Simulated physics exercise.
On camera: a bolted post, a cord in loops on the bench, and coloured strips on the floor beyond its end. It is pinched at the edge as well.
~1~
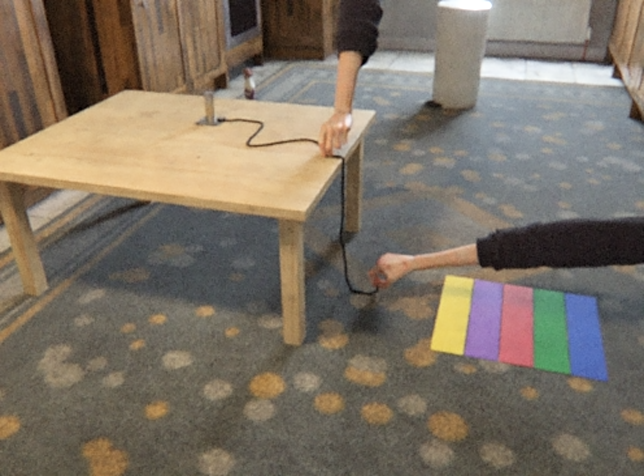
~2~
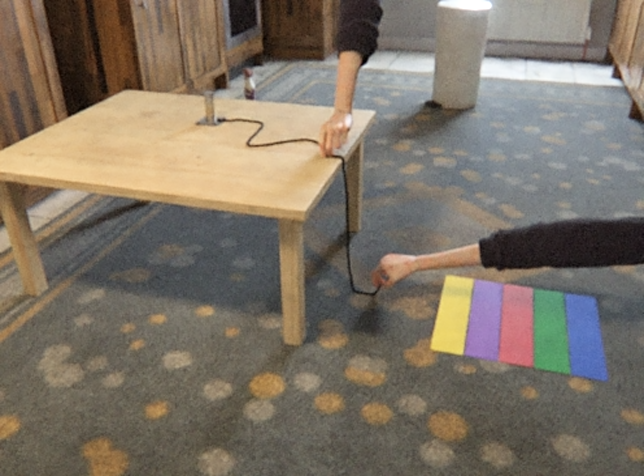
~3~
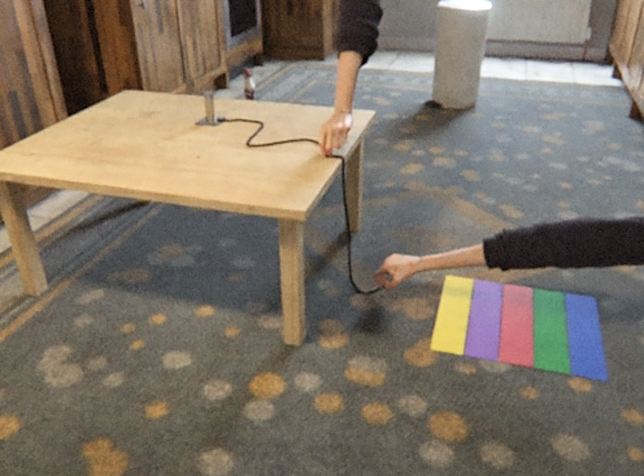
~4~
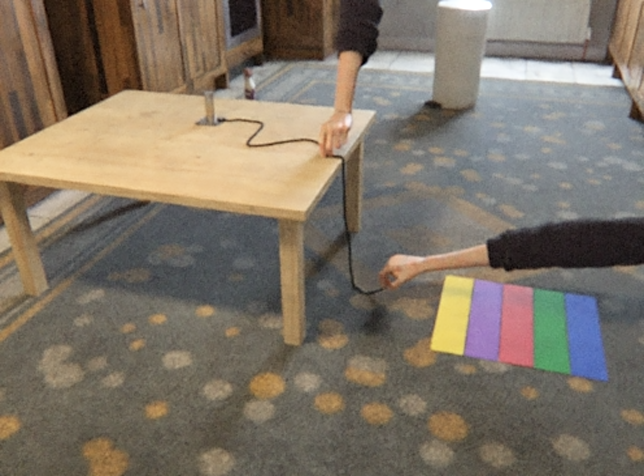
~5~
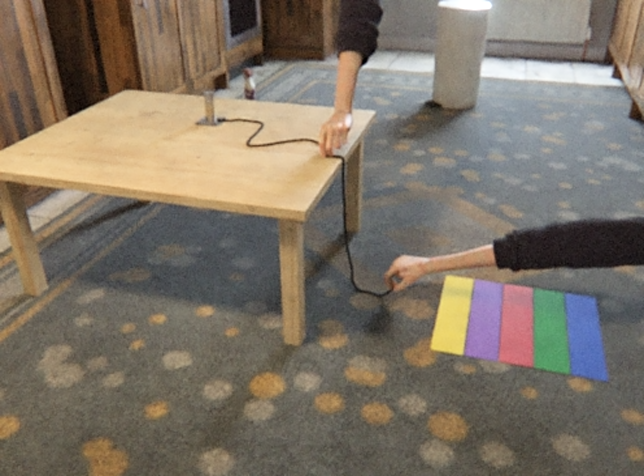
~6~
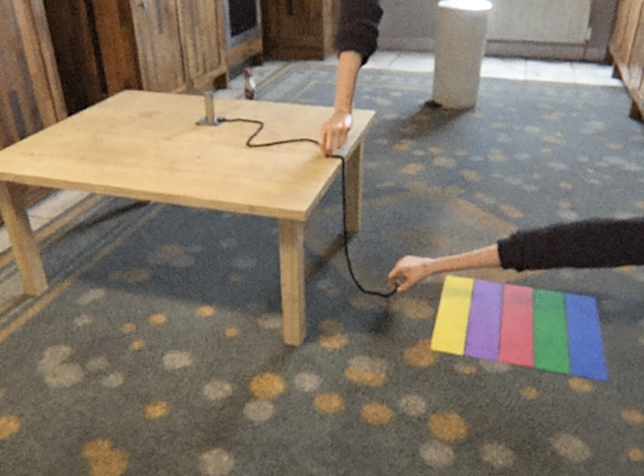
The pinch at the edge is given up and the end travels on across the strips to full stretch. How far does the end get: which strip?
The end stops over the blue strip.
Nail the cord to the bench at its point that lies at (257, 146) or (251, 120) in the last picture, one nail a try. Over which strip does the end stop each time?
It would be red; blue.
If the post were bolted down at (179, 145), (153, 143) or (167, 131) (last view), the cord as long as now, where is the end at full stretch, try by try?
Near (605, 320), (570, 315) and (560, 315).
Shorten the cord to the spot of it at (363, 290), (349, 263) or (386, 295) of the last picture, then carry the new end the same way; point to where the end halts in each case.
Try by try, around (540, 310), (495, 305) and (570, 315).
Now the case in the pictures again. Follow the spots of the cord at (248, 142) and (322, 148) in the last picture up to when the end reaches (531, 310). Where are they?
They go to (304, 141) and to (358, 200).
Early on, end near (531, 310); over red.
Midway, end near (570, 316); over blue.
At the end of the slack, end near (593, 320); over blue. It gets as far as the blue strip.
